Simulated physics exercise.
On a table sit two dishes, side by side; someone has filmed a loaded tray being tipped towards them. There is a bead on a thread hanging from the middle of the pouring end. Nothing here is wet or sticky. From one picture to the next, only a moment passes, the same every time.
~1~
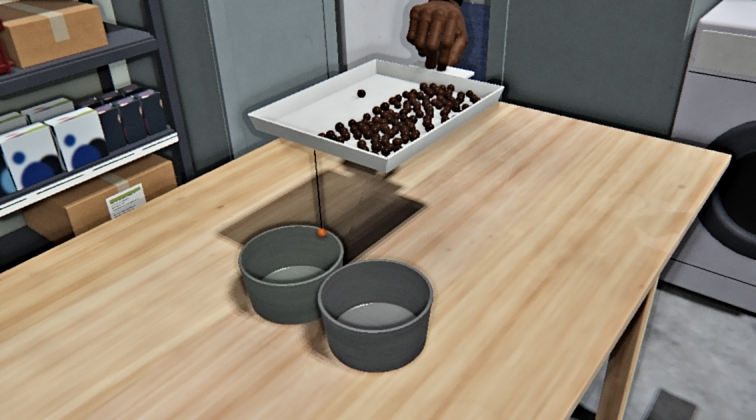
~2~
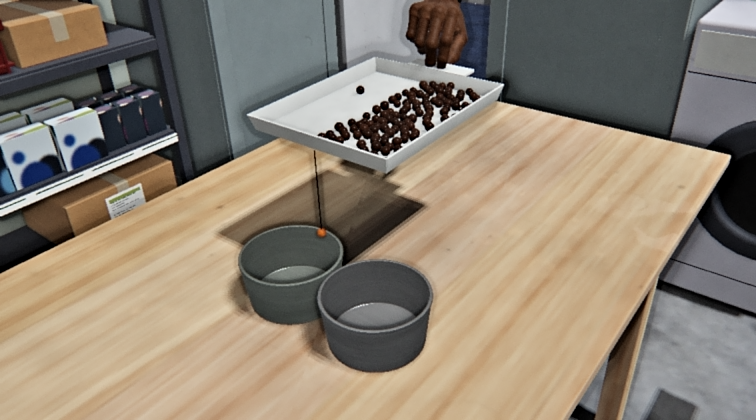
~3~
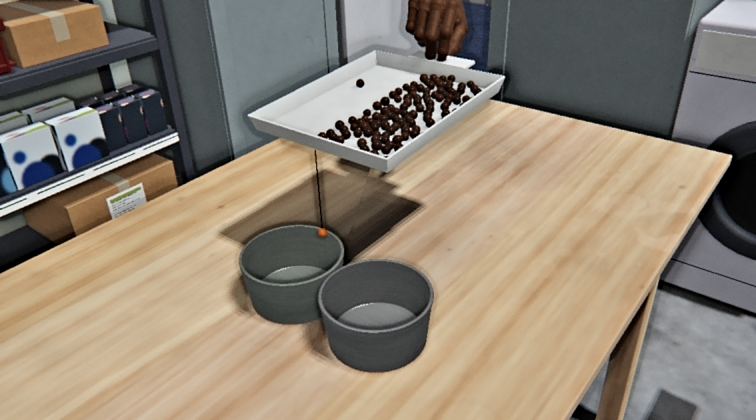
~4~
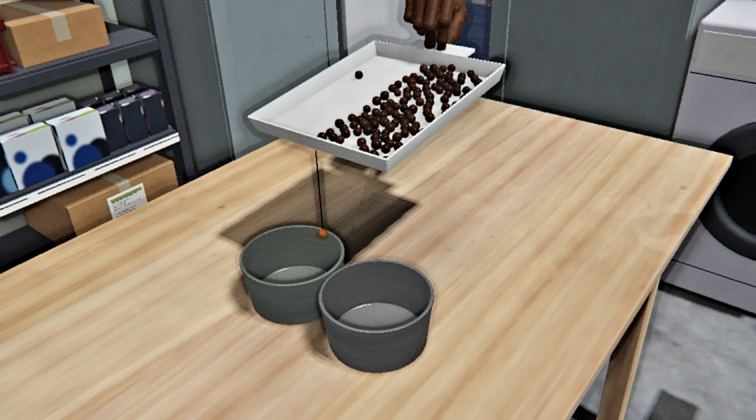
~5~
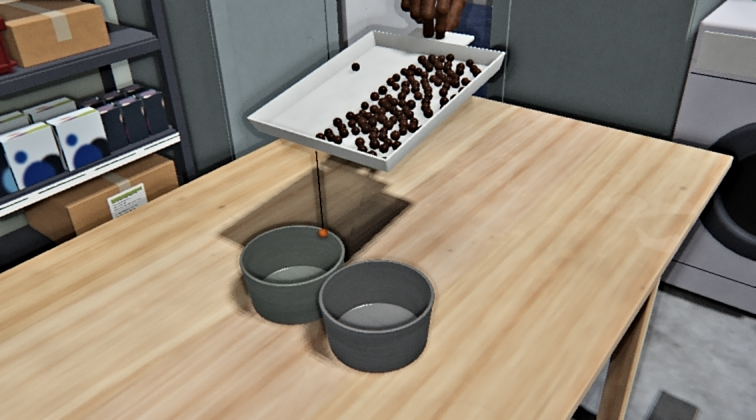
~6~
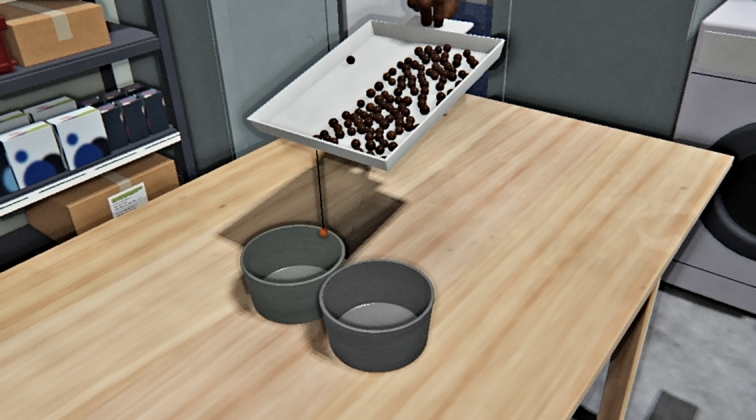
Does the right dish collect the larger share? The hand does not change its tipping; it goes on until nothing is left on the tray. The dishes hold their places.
The left-side dish.
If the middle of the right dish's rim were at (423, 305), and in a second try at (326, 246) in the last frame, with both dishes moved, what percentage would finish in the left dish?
Approximately 50 percent, followed by approximately 20 percent.
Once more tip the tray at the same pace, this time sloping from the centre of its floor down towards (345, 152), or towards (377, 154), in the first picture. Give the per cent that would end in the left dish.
I'd expect around 10 in a hundred first and around 0 in a hundred second.
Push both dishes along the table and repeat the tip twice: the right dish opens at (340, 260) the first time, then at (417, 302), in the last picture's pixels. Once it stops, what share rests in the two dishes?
Some 80 and then some 50 per cent.
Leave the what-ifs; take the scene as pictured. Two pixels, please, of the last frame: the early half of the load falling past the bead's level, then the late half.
Near (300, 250) and later near (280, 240).
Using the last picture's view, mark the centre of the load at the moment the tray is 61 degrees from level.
The middle of the pieces sits at roughly (325, 134).
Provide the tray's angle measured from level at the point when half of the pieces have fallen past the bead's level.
Around 90°, give or take.
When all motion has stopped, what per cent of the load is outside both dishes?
My guess is about 30 percent.
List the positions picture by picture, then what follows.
In the first picture, corners of the pouring end at (255, 114) and (386, 155), level; middle of the load at (404, 119), chocolate balls; left dish at (256, 296); right dish at (341, 342); bead on its thread at (322, 232).
In the second picture, corners of the pouring end at (254, 114) and (386, 155), level; middle of the load at (404, 118).
In the third picture, corners of the pouring end at (255, 114) and (386, 155), tipped barely, level across its low end; middle of the load at (404, 114).
In the fourth picture, corners of the pouring end at (254, 115) and (385, 156), tipped a little, level across its low end; middle of the load at (404, 109).
In the fifth picture, corners of the pouring end at (254, 116) and (385, 156), tipped a little, level across its low end; middle of the load at (402, 104).
In the sixth picture, corners of the pouring end at (254, 117) and (384, 156), tipped clearly, level across its low end; middle of the load at (399, 101), nearly all on the move; left dish at (258, 296); right dish at (342, 342).
Soon after the last picture, tray tipped steeply; nearly all on the tray; a stray few in the left dish; a stray few outside both; a stray few in the air.
A little later, tray tipped past a quarter turn; a stray few on the tray; about a quarter in the right dish; about half in the left dish; about a quarter outside both; a small part in the air.
Later still, tray tipped past a quarter turn; about a quarter in the right dish; about half in the left dish; about a quarter outside both.
By the end, tray tipped past a quarter turn; about a quarter in the right dish; about half in the left dish; about a quarter outside both.
